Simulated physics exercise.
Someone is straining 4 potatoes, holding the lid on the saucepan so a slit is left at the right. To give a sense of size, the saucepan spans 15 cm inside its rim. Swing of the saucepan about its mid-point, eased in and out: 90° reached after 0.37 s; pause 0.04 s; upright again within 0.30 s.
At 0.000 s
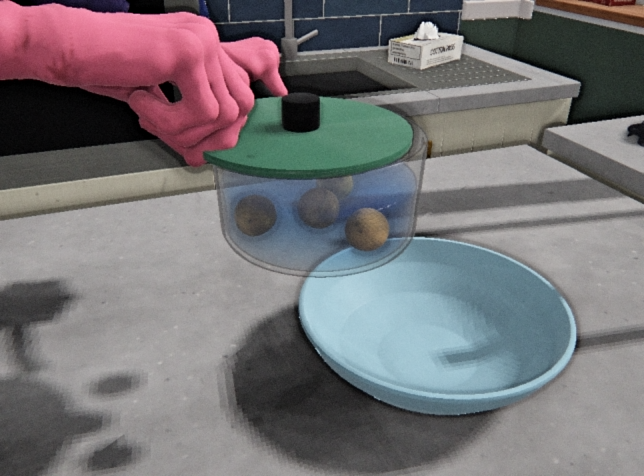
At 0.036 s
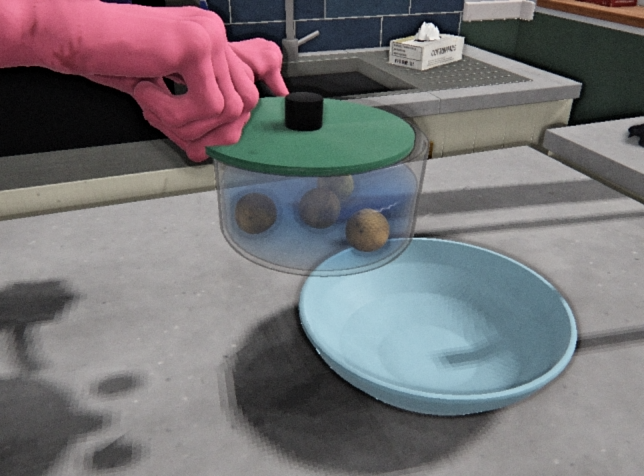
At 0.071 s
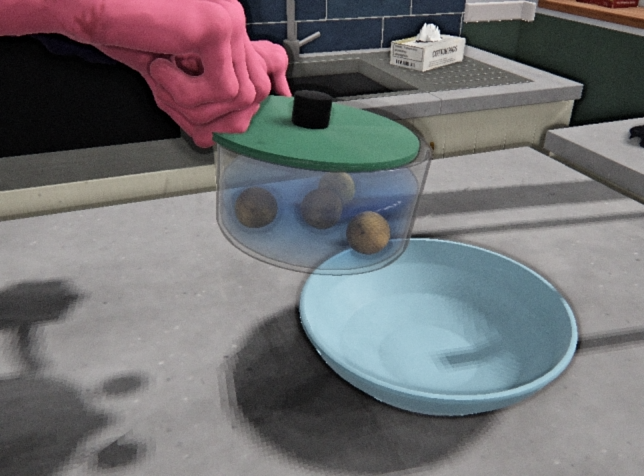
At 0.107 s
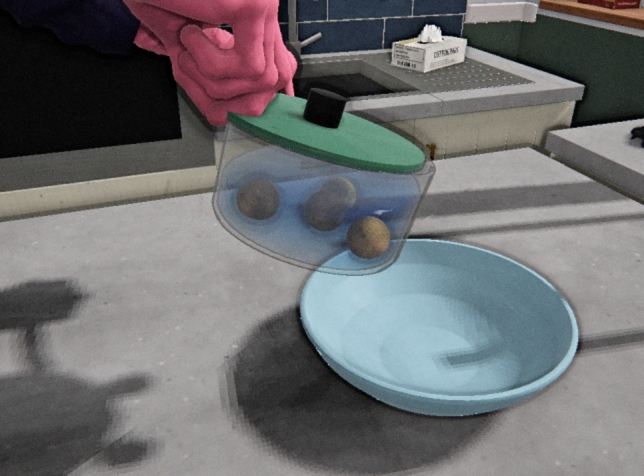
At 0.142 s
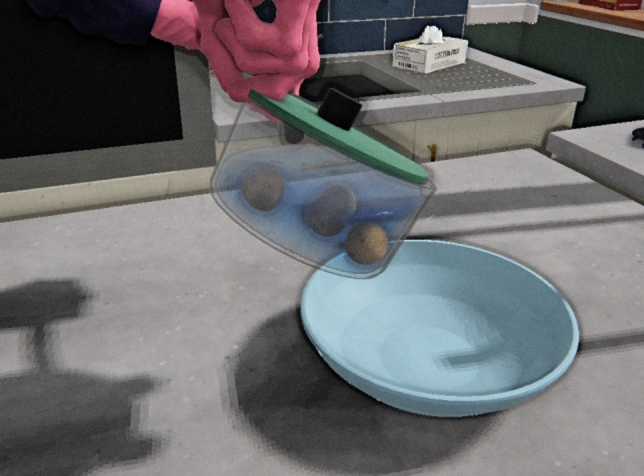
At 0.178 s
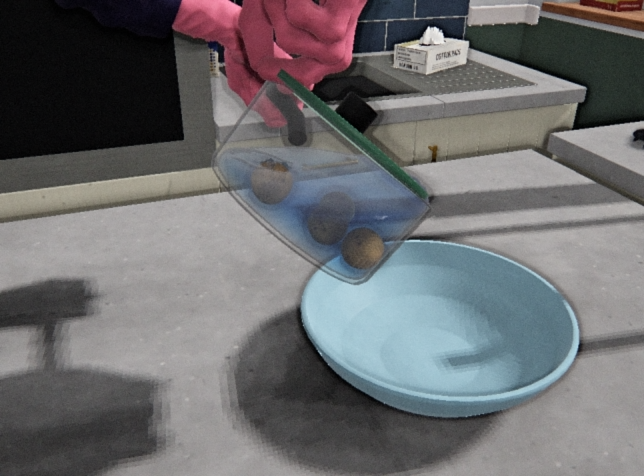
A clear saucepan of potatoes in bluish water, its green lid held on by a pink hand, tilted slowly and then more steeply to the right above a pale blue bowl on the counter.
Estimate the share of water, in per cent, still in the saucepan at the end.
Roughly 58 per cent stays in the saucepan.
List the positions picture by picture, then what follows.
The first frame shows tilt 0°; pouring edge (412, 124); surface from (223, 188) to (406, 161); the lid's edge is at (397, 118), 10 mm short of the rim.
The second frame shows tilt 2°; pouring edge (413, 128); surface from (223, 187) to (406, 162).
The third frame shows tilt 8°; pouring edge (416, 138); surface from (224, 184) to (407, 164).
The fourth frame shows tilt 17°; pouring edge (419, 154); surface from (223, 182) to (411, 168).
The fifth frame shows tilt 29°; pouring edge (418, 175); surface from (221, 176) to (415, 173).
The sixth frame shows tilt 42°; pouring edge (412, 197); surface from (220, 163) to (412, 181); 1 per cent is over the edge; the lid's edge is at (408, 183), 10 mm short of the rim.
Then, 0.31 s in, the tilt is 84° and 83 per cent of the water is still in the saucepan.
Then, 0.41 s in, the tilt is 90° and 70 per cent of the water is still in the saucepan.
Then, 0.51 s in, the tilt is 68° and 61 per cent of the water is still in the saucepan.
Then, 0.62 s in, the tilt is 19° and 58 per cent of the water is still in the saucepan.
Finally, 58 per cent of the water is still in the saucepan.
